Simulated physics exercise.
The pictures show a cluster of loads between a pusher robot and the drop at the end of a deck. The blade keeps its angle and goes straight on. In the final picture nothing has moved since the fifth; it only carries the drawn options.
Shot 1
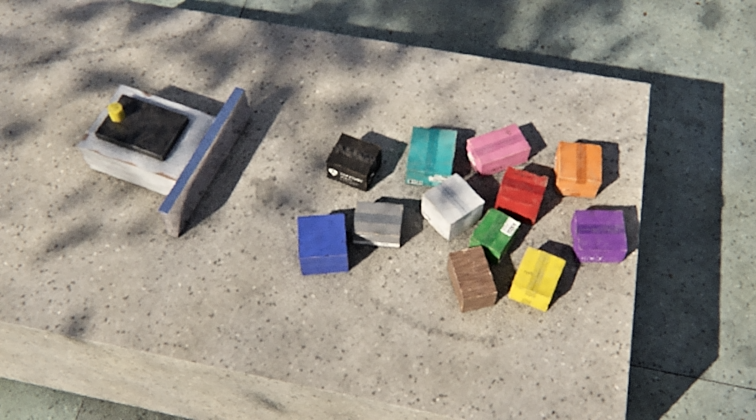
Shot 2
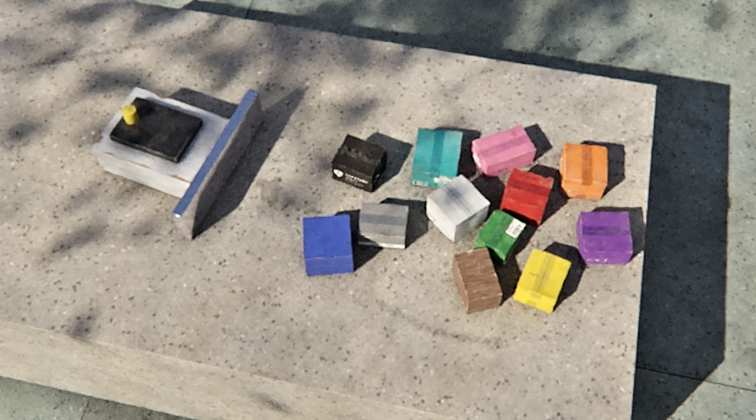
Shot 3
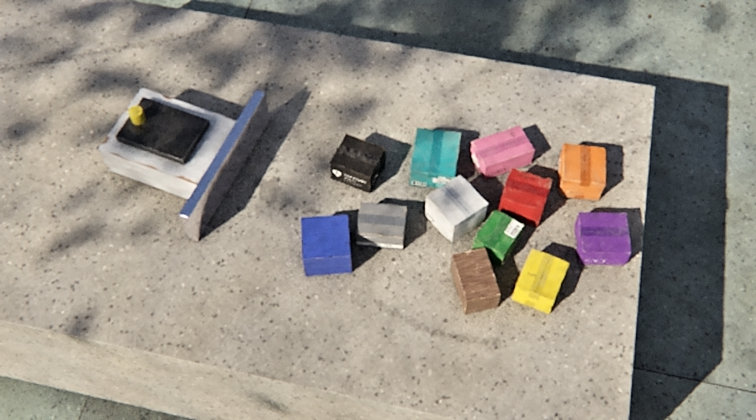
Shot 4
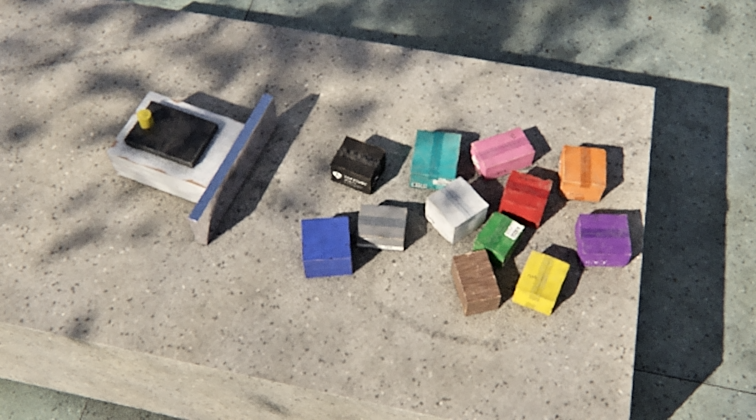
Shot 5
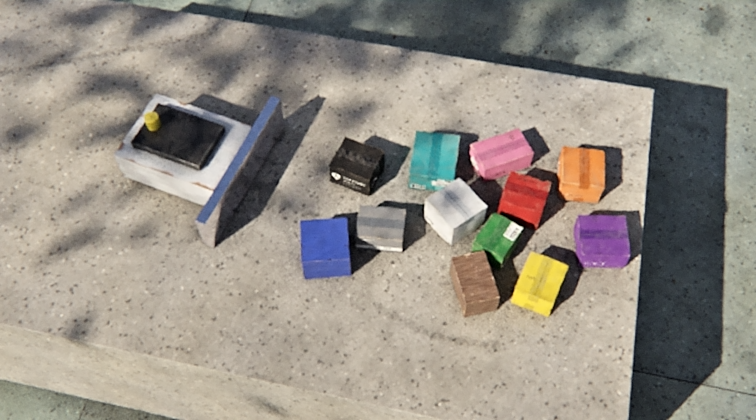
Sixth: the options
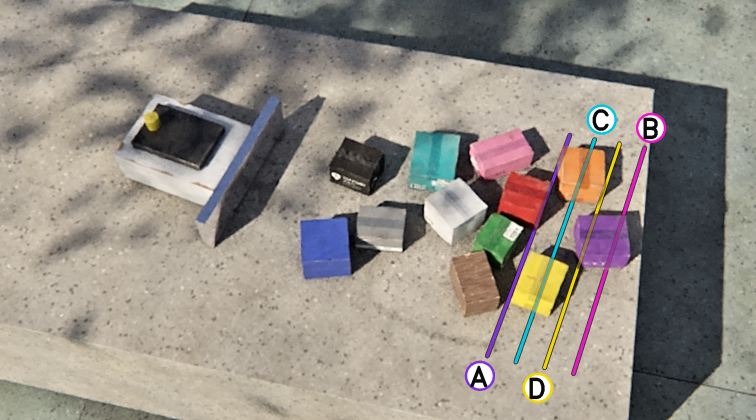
White pusher robot with a flat front blade creeping right across a stone slab towards a motionless cluster of coloured boxes.
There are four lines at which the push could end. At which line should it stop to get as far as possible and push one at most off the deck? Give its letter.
No second one falls up to A.
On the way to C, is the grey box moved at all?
Yes.
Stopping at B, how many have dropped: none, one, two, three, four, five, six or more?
In all, six or more.
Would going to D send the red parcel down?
By then, yes.
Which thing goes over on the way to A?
The purple box.
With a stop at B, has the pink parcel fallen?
No.
On the copy, A at (532, 237); B at (612, 252); C at (558, 242); D at (585, 247).
On A. First, robot (283, 156); blue crate (342, 260); grey box (390, 232).
Then, robot (386, 174); yellow box (557, 300); green parcel (543, 264).
Finally, robot (470, 190); purple box over the edge; orange box (634, 184); one fallen.
By contrast, B drops eight; C drops five; D drops six.
